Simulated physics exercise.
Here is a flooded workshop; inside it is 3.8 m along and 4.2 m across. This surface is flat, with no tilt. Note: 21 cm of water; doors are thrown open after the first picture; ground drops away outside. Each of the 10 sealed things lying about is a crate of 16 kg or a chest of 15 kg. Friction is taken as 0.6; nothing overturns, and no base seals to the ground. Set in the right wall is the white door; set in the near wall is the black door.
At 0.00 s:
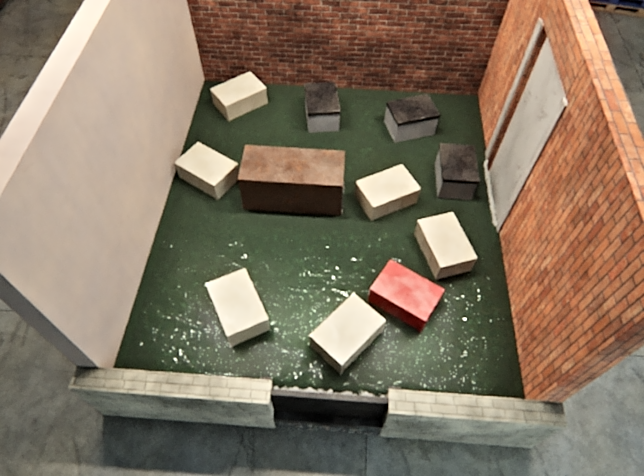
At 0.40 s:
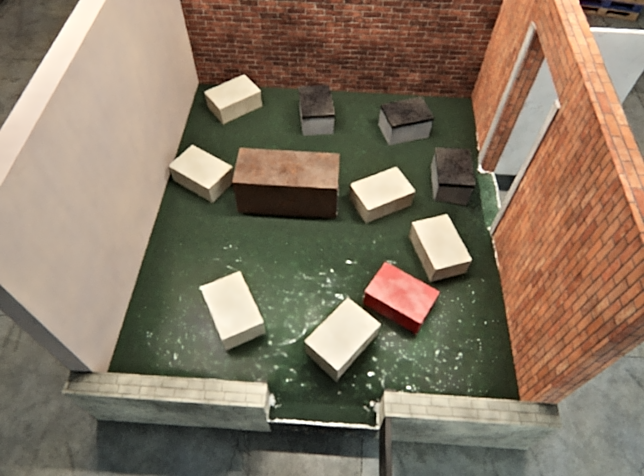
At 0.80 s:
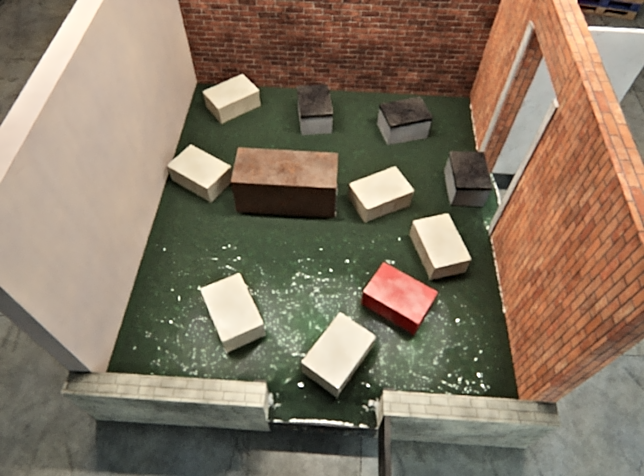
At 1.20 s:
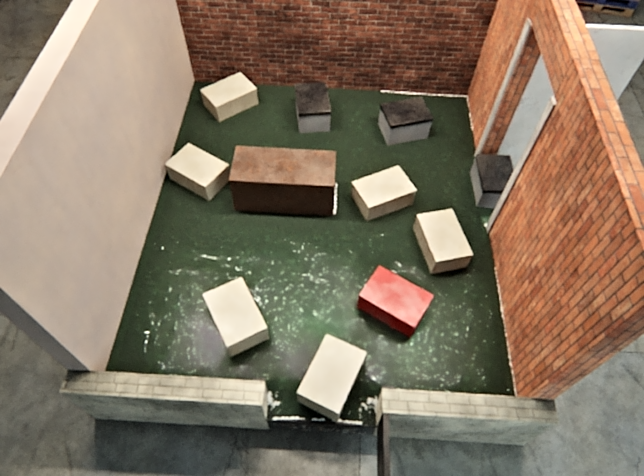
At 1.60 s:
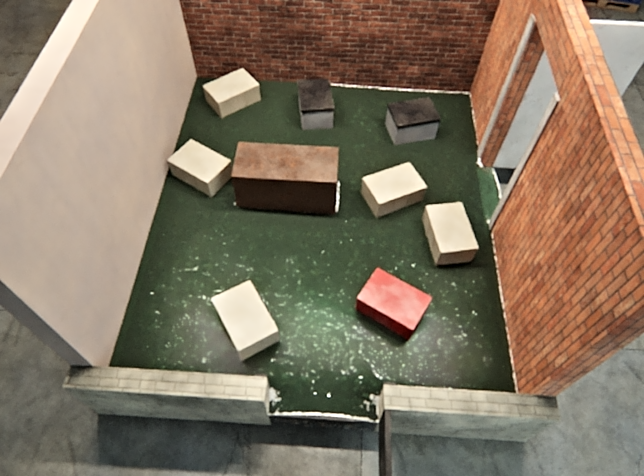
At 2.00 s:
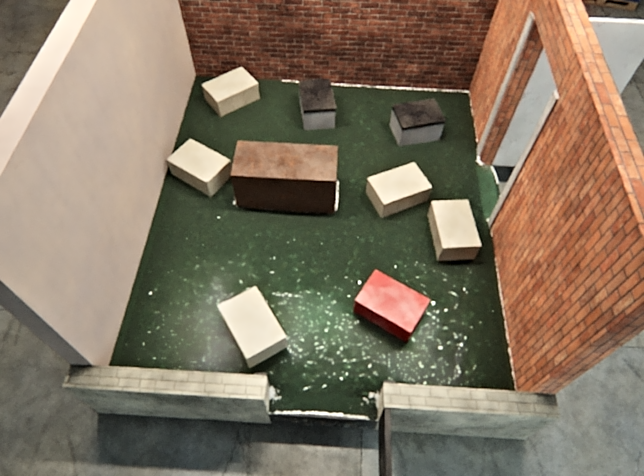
In this clip, doors in the right and near walls of a flooded workshop open, then a dark-topped crate and a pale crate drift to separate doorways and disappear from view, while the red crate shifts slightly.
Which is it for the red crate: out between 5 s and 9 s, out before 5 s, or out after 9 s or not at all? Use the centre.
Out between 5 s and 9 s.
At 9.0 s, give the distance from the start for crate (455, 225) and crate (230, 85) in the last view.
Log: Item 1 washed out, item 2 20 cm.
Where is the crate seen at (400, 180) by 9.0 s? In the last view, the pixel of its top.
I'd put it somewhere near (459, 181).
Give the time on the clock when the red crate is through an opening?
Exit time: About 6.5 s.
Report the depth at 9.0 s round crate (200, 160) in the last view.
Around 12 centimetres.
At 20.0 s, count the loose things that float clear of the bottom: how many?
I'd say 0 of them.
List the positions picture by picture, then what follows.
The red crate at (407, 289) floats; about 3060 L in view; 0 of 10 have shifted, in the first frame.
The red crate at (402, 292), afloat; 21 cm deep round most things; 0 of 10 have shifted, in the second frame.
The red crate at (401, 292), afloat; 20 cm deep round most things; 2 of 10 have shifted, in the third frame.
The red crate at (396, 295) floats, 7 cm from its start; 19 cm deep round most things; 6 of 10 have shifted, in the fourth frame.
The red crate at (395, 298), afloat, 14 cm from its start; 18 cm deep round most things; 7 of 10 have shifted, in the fifth frame.
The red crate at (393, 300) floats, 18 cm from its start; 18 cm deep round most things; 7 of 10 have shifted, in the sixth frame.
After 4.0 s the red crate is near (402, 332), 0.5 m from its start, afloat; 3 of 10 are out; 7 afloat.
After 9.0 s the red crate has gone out (at 6.5 s); 6 of 10 are out; 4 afloat.
After 16.0 s the red crate has gone out (at 6.5 s); 8 of 10 are out; 2 afloat.
After 20.0 s the red crate has gone out (at 6.5 s); 8 of 10 are out; 0 afloat.
